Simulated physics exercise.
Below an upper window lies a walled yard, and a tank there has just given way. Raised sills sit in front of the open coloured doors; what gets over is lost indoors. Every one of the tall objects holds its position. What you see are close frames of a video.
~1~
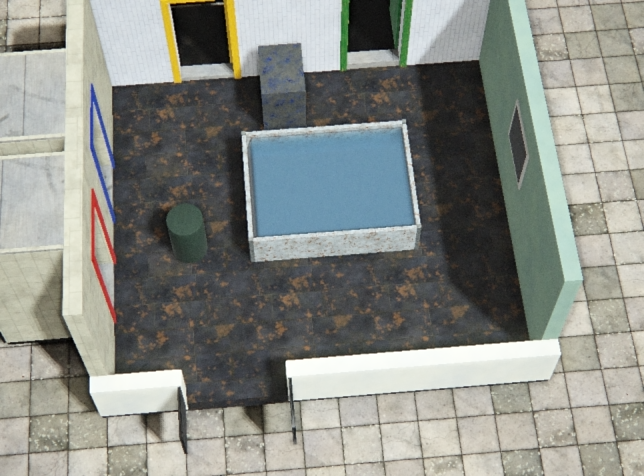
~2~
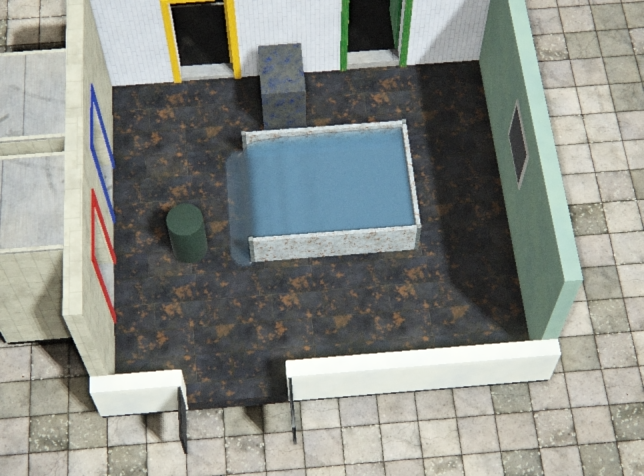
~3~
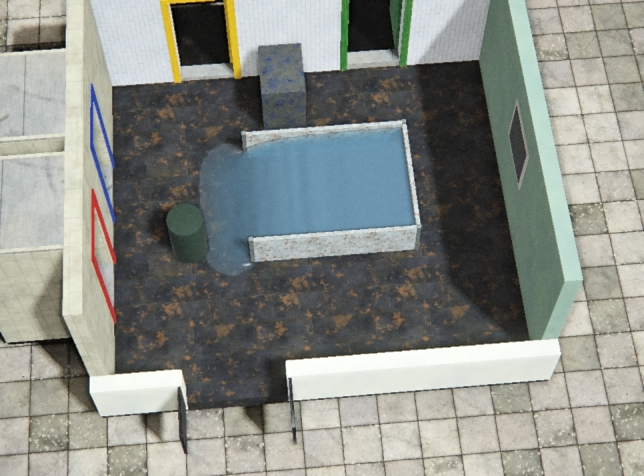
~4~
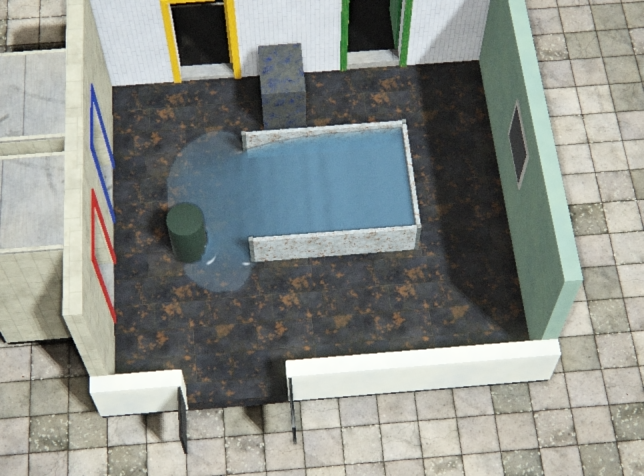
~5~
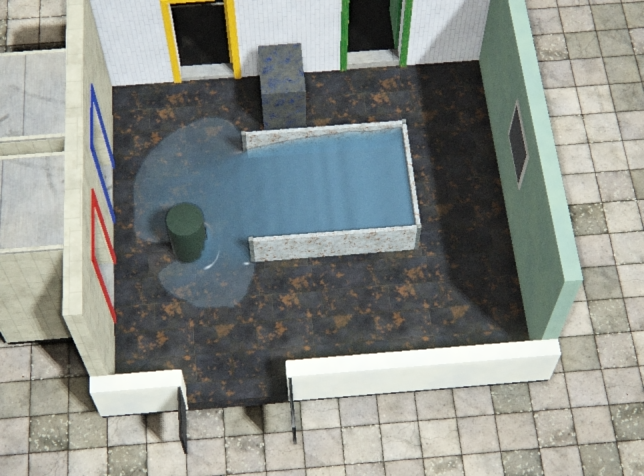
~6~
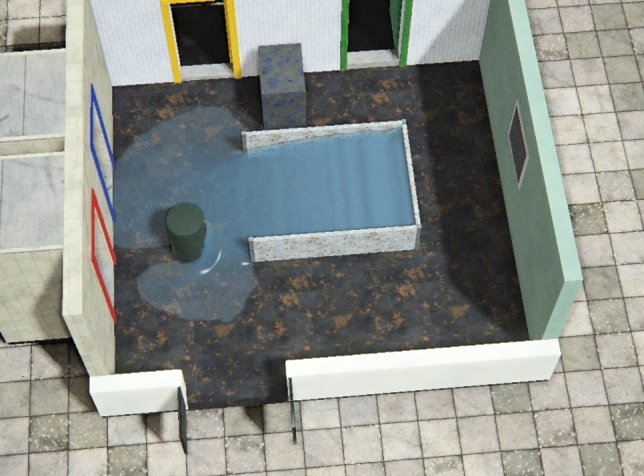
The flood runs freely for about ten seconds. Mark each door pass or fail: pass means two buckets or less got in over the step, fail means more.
Red door - fail, blue door - fail, green door - pass, yellow door - fail.
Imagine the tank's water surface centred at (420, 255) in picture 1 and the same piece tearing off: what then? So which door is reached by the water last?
It's the one in green.
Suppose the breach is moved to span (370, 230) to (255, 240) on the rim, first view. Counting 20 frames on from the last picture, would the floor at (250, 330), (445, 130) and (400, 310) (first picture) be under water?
Taken in turn they're swamped, unwetted and swamped.
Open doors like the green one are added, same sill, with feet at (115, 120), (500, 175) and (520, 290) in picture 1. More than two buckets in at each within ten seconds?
Exceeds the limit; falls short; falls short.
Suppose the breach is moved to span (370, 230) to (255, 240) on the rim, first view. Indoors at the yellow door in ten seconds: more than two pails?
Well, the yellow door comes up short this time.
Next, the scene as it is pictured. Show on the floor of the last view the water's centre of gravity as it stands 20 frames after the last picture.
I'd say around (219, 208).
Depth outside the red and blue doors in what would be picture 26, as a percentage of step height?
Near 170 and 180 per cent, in that order.
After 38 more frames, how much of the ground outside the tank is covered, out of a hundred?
Near 75 in a hundred.
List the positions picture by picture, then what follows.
The first picture shows still water in the tank at (329, 182).
In the second picture, the front is at (242, 153), out from the gap at (251, 201).
In the third picture, water pours out at (251, 202) and has run to (224, 148).
In the fourth picture, the front is at (198, 143), out from the gap at (251, 203).
In the fifth picture, the front is at (147, 163), out from the gap at (251, 203).
In the sixth picture, the front is at (114, 175), out from the gap at (251, 203).
A moment on, water covers 35 % of the floor; the red door wet at the sill, nothing in, the blue door far over two buckets in, the green door not reached, the yellow door not reached.
Next, water covers 40 % of the floor; the red door under two buckets in, the blue door far over two buckets in, the green door not reached, the yellow door wet at the sill, nothing in.
Then, water covers 45 % of the floor; the red door under two buckets in, the blue door far over two buckets in, the green door not reached, the yellow door under two buckets in.
Later, water covers 75 % of the floor; the red door over two buckets in, the blue door far over two buckets in, the green door wet at the sill, nothing in, the yellow door over two buckets in.
In the end, water covers 95 % of the floor; the red door over two buckets in, the blue door far over two buckets in, the green door wet at the sill, nothing in, the yellow door over two buckets in.
